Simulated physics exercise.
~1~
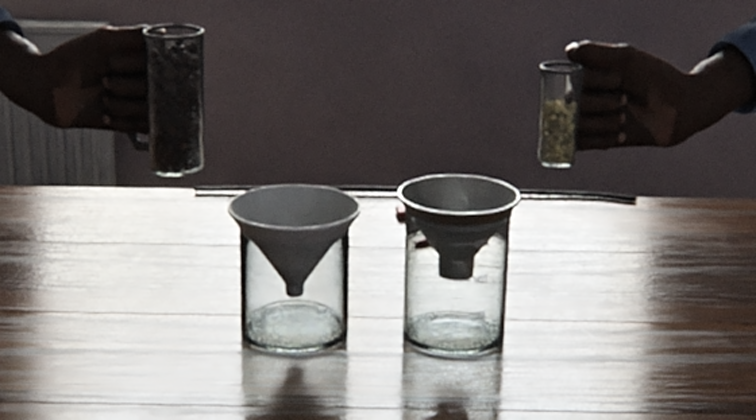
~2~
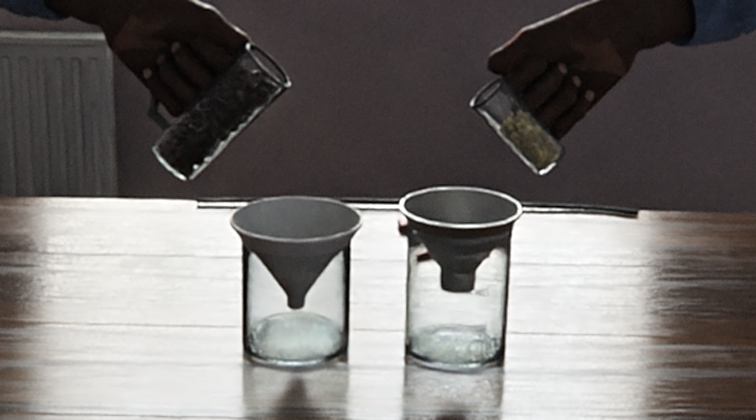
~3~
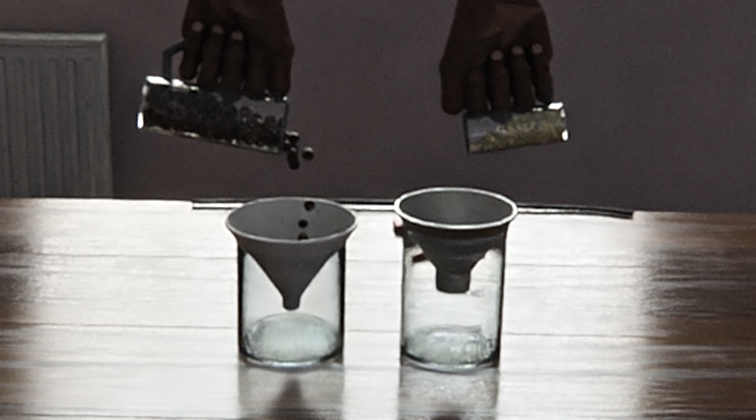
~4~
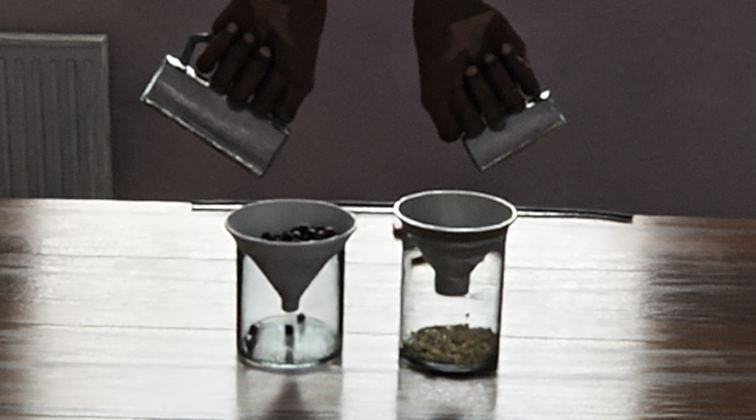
Two hands tipping glass cups over funnels, dark pieces heaping in the left with few dropping, finer grains gathering in the right jar.
